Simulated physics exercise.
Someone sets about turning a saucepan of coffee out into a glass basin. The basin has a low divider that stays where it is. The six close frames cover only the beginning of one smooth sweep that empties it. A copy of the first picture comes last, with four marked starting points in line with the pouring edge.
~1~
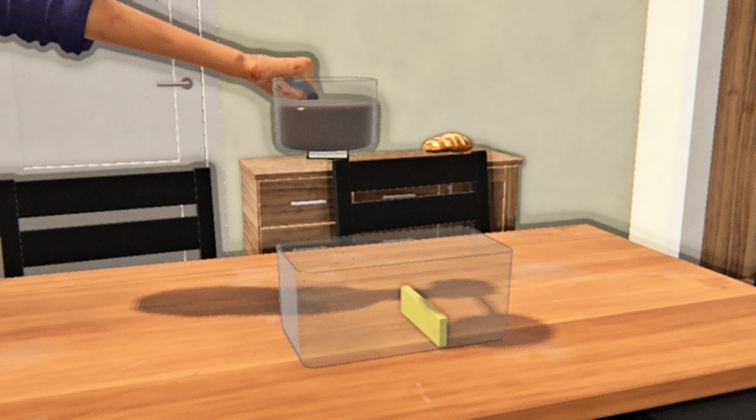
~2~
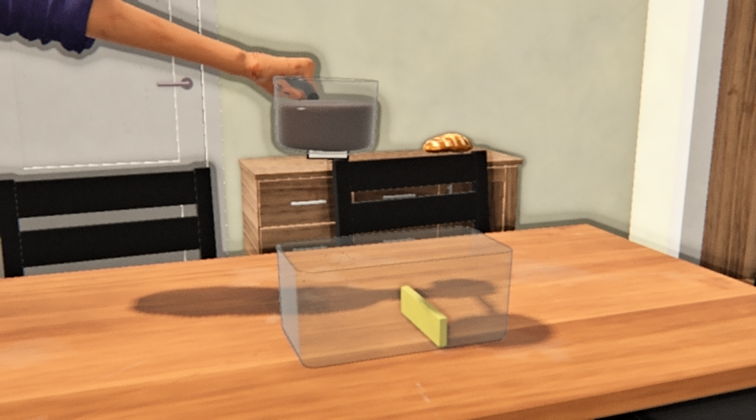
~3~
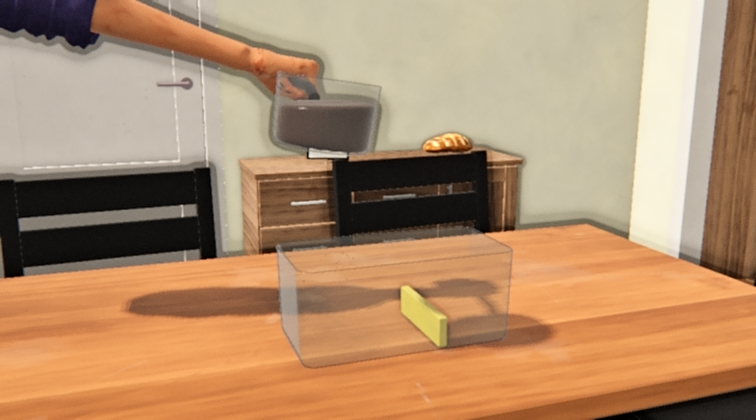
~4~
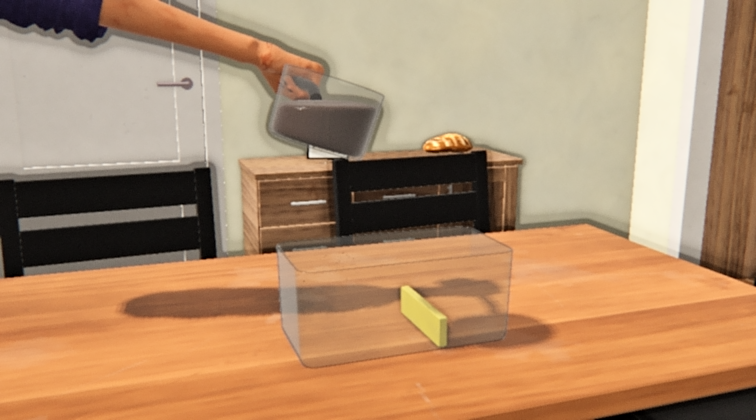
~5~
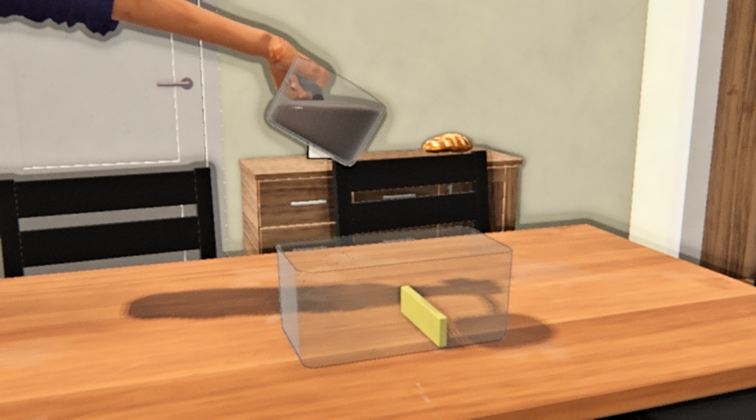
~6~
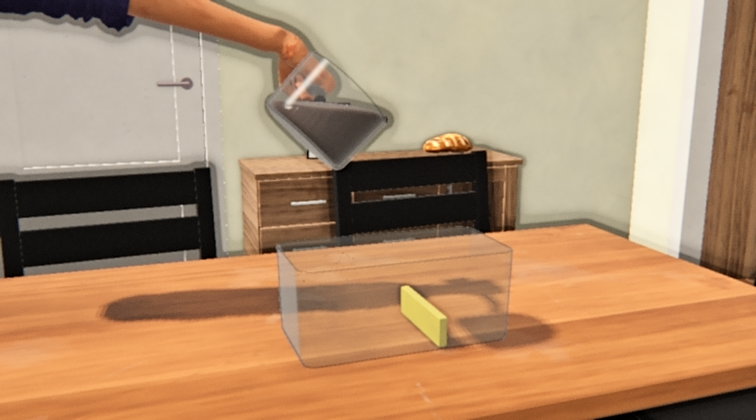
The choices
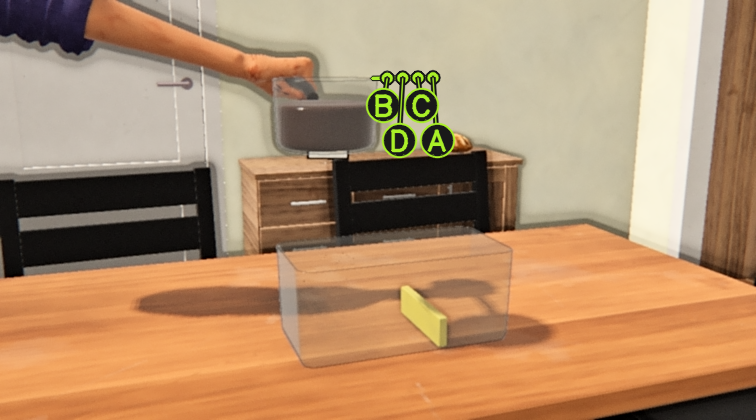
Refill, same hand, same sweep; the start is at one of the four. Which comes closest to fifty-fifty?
It is B.
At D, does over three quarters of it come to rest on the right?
No.
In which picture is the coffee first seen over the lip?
In picture 6.
In lime, A at (433, 77); B at (387, 78); C at (417, 77); D at (402, 78).
For dot A, about 35 % ends left of the wall and 55 % right of it; 9 % is lost outside.
For dot B, about 47 % ends left of the wall and 50 % right of it; 3 % is lost outside.
For dot C, about 28 % ends left of the wall and 65 % right of it; 7 % is lost outside.
For dot D, about 26 % ends left of the wall and 69 % right of it; 4 % is lost outside.
